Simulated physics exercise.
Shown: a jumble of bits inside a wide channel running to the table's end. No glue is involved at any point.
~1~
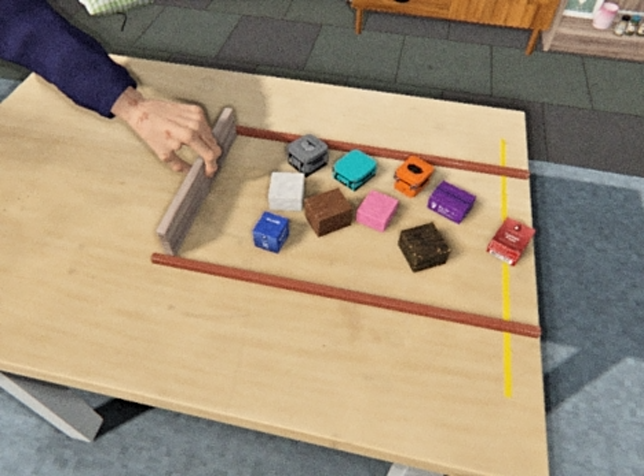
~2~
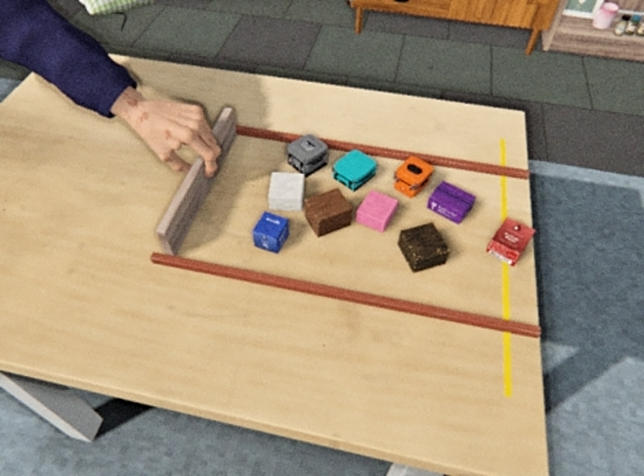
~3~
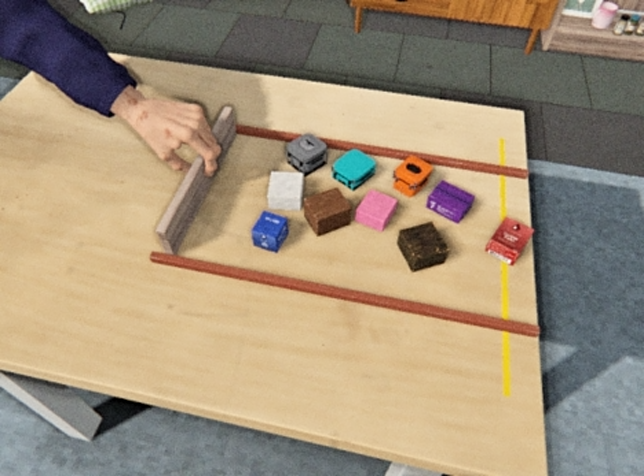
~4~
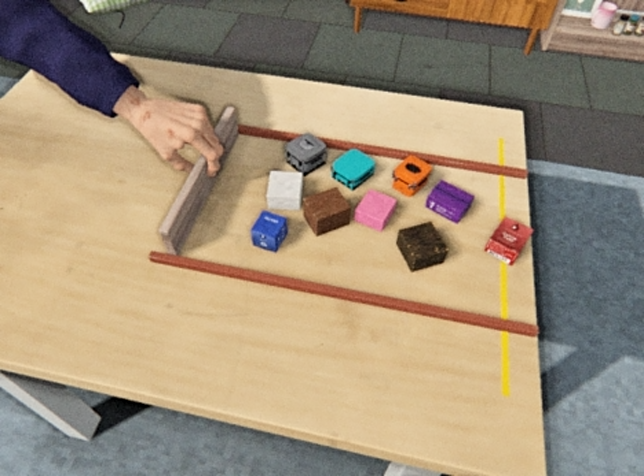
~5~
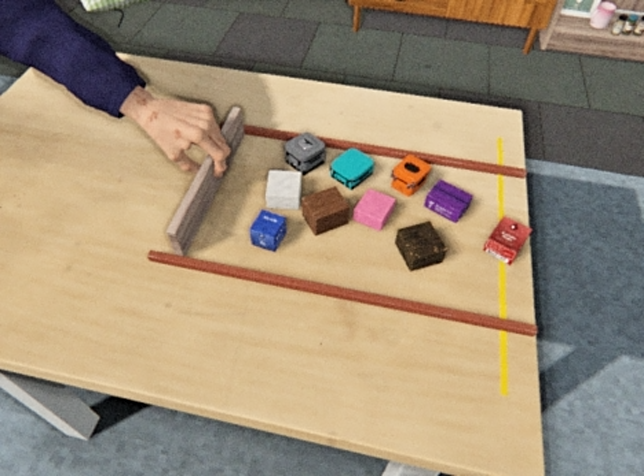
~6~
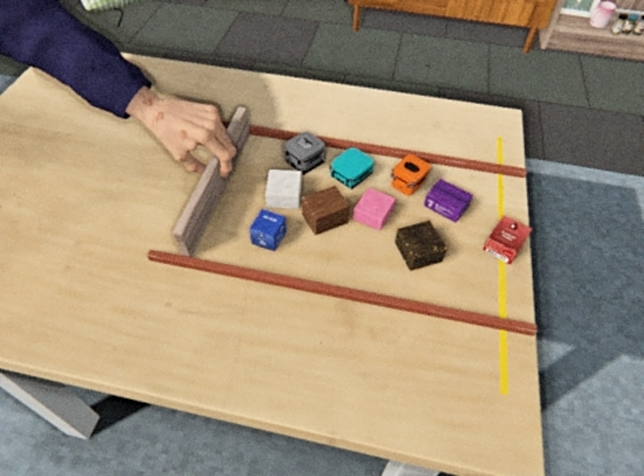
A hand slides an upright wooden board slightly right between two rails, towards a jumble of small coloured boxes that stay still.
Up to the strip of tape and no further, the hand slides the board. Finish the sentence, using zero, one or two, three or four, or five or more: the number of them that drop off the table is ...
The number that drop off the table is five or more.
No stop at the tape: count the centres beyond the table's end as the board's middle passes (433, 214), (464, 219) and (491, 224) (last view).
That makes 0, 3, 6.
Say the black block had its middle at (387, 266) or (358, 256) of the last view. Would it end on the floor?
Well, the black block is gone in the first case and is gone in the second.
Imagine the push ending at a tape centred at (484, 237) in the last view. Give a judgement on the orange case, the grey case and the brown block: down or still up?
The orange case? It does not stay. The grey case? It is safe. The brown block? It is safe.
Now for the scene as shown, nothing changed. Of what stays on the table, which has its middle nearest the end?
Result: The brown block.
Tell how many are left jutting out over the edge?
As for overhanging, the count is 3.
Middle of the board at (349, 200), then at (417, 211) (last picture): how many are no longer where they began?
Up to then 9, and up to the other point 10.
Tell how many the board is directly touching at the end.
It's 4.
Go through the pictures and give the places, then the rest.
In the first frame, red box (510, 241); purple box (451, 202); black block (423, 247); board (202, 177); tape (505, 242).
In the second frame, purple box (451, 202); grey case (308, 155).
In the third frame, black block (422, 247); brown block (327, 212).
In the fourth frame, red box (508, 240); board (205, 176).
In the fifth frame, purple box (448, 201); blue box (269, 231).
In the sixth frame, red box (507, 239); purple box (448, 200); black block (420, 245); board (216, 177); tape (501, 240).
Early on, none off yet; red box at rest near (507, 239); purple box at rest near (448, 200); black block at rest near (420, 245).
A while later, none off yet; red box at rest near (509, 241); purple box travelled about its own width near (487, 212); black block travelled about its own width near (448, 259).
Further along, none off yet; red box travelled about its own width near (540, 259); purple box travelled well along near (540, 228); black block travelled well along near (510, 287).
Finally, the number that fall off is five or more; lost, turquoise case, pink block, orange case, black block, purple box and red box.
